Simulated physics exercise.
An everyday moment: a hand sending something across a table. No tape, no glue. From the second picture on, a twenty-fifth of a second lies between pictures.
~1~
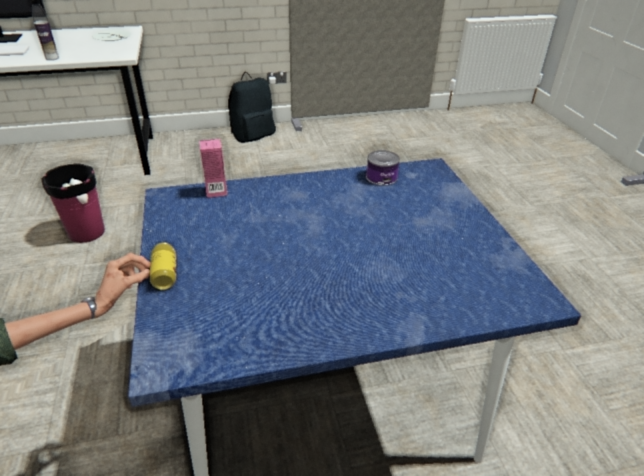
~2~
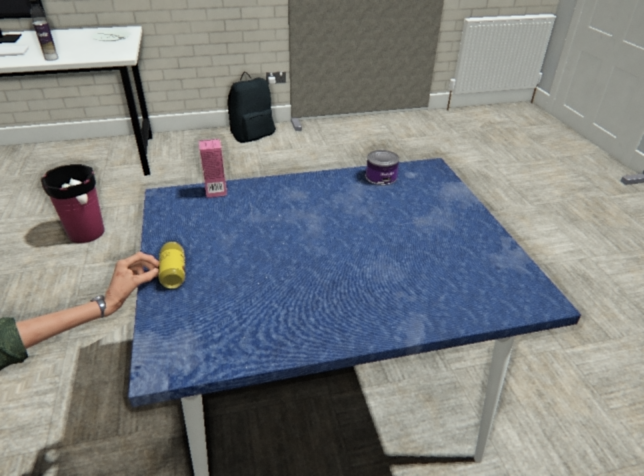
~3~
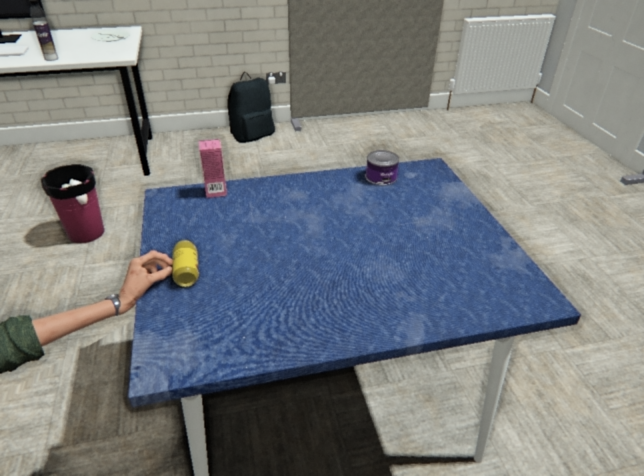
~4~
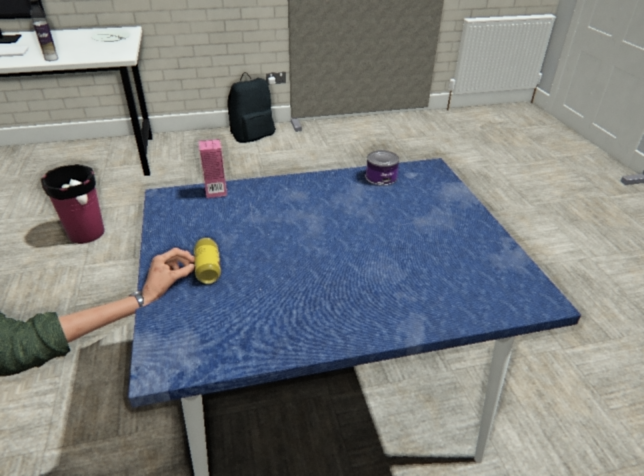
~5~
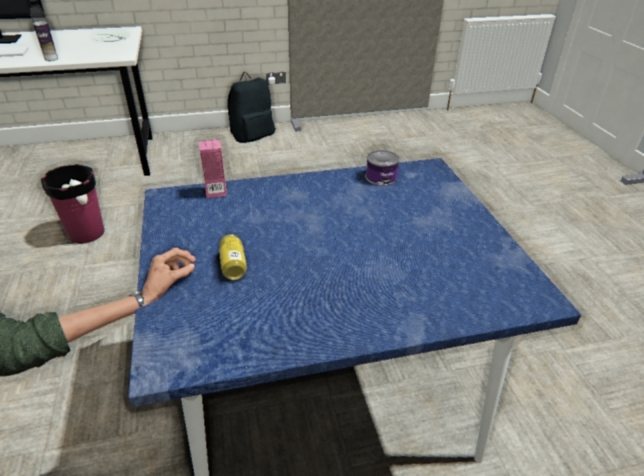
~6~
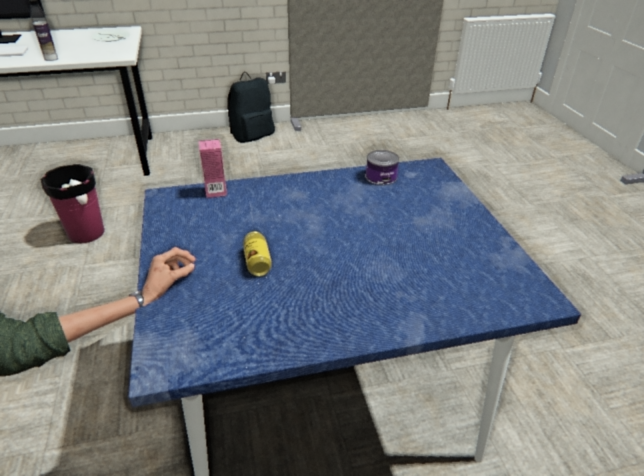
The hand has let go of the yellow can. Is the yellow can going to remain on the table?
The yellow can goes over the edge.
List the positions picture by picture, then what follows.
The first frame shows under the hand; yellow can (163, 266).
The second frame shows under the hand; yellow can (172, 265).
The third frame shows under the hand; yellow can (185, 263).
The fourth frame shows yellow can (207, 261).
The fifth frame shows yellow can (232, 257) displaced about its own width.
The sixth frame shows yellow can (257, 254) displaced well along.
Then, 0.20 s past the last view, yellow can displaced well along near (370, 238).
Then, 0.50 s past the last view, yellow can now off the table.
Then, 0.90 s past the last view, things are still on the move.
Finally, off the table, yellow can.
